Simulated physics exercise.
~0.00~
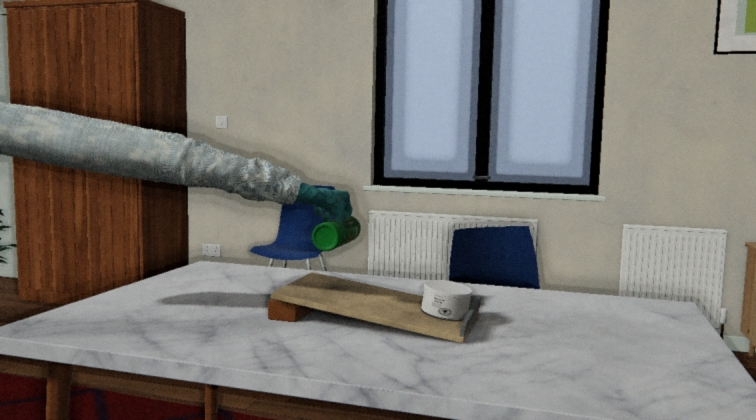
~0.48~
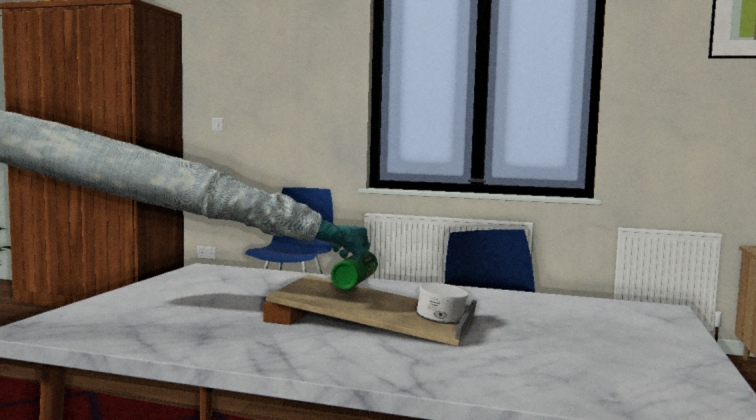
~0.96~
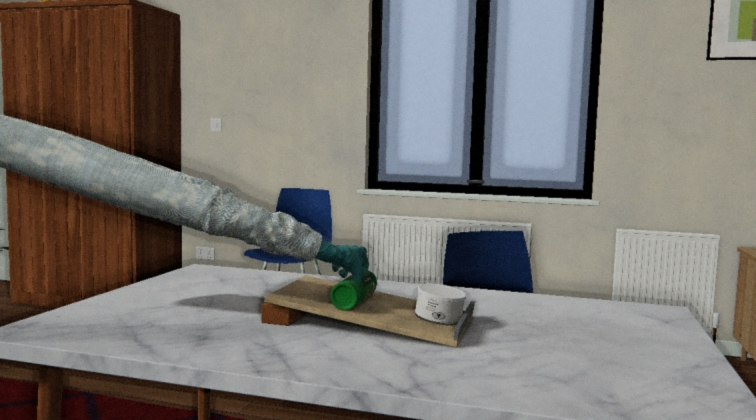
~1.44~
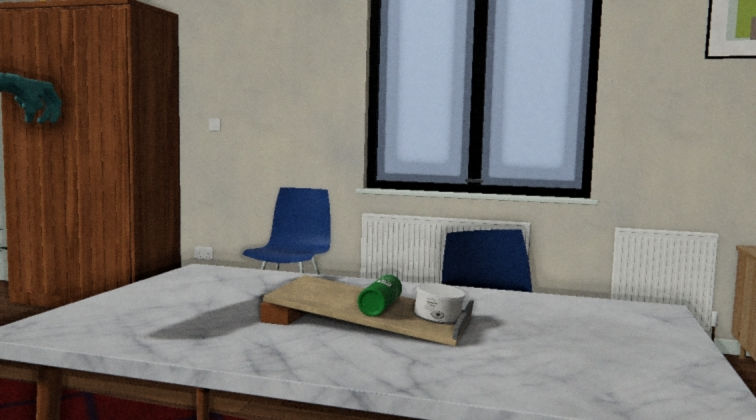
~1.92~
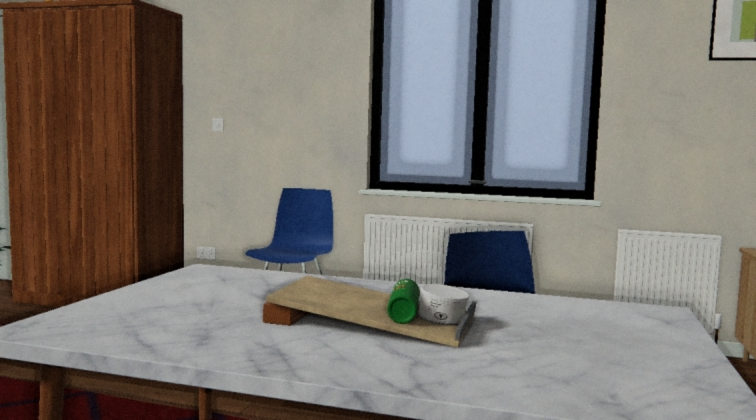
To begin with, a gloved hand on a long grey sleeve holds a green bottle on its side above a sloping wooden board on a marble table, with a white tub sitting near the board's lower, right end. The hand moves the bottle right and down, then sets it on the upper part of the slope. It lets go and draws back to the left, and the bottle starts travelling down the board. The bottle continues rightward toward the tub. Finally, it lies beside the white tub, which has stayed in place.
